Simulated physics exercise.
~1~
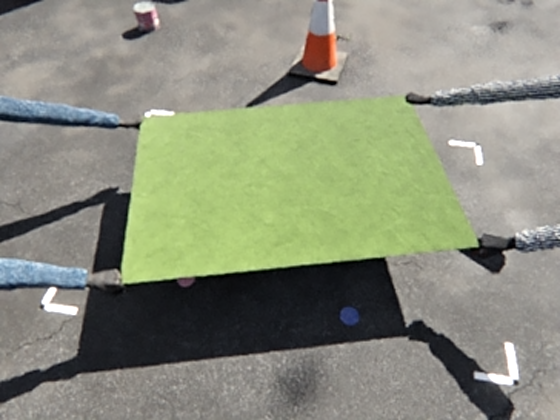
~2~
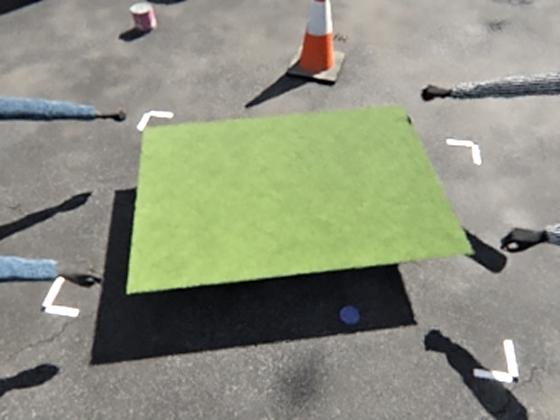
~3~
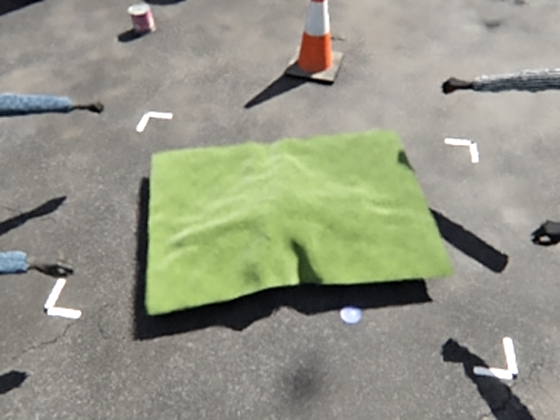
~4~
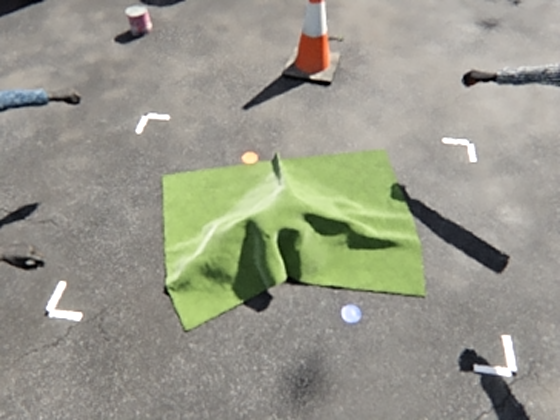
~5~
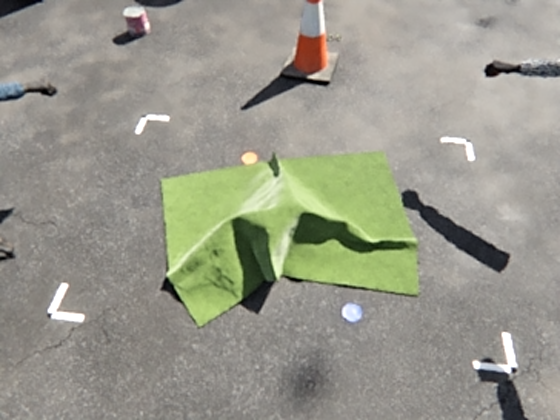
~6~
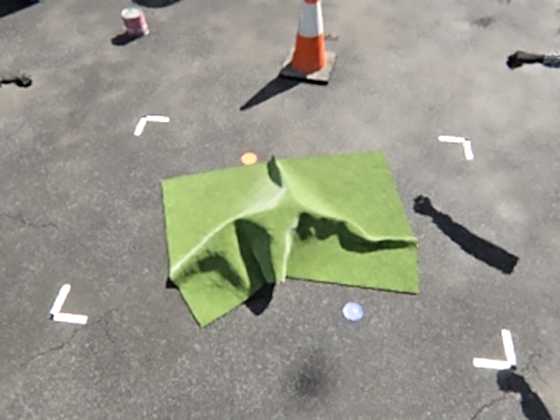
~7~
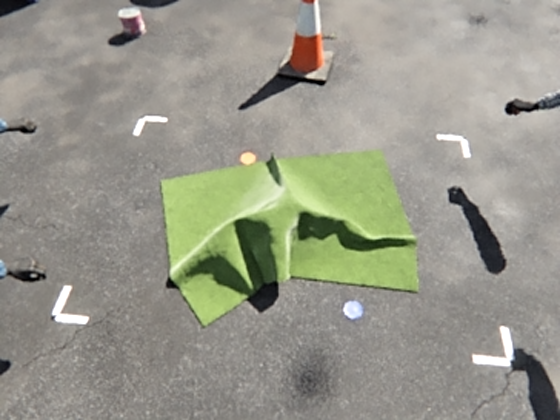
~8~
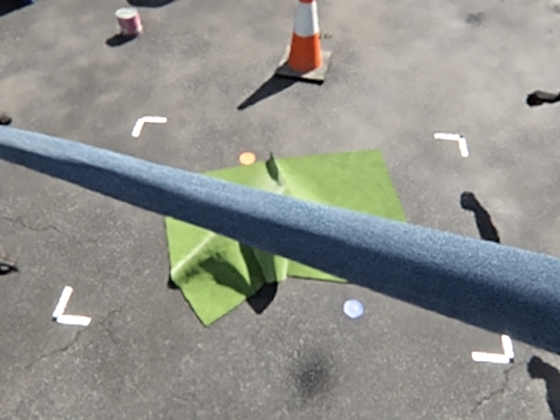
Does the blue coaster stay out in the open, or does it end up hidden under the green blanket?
It stays out in the open. The blanket settles just short of the blue coaster, which can still be seen beside its lower edge.
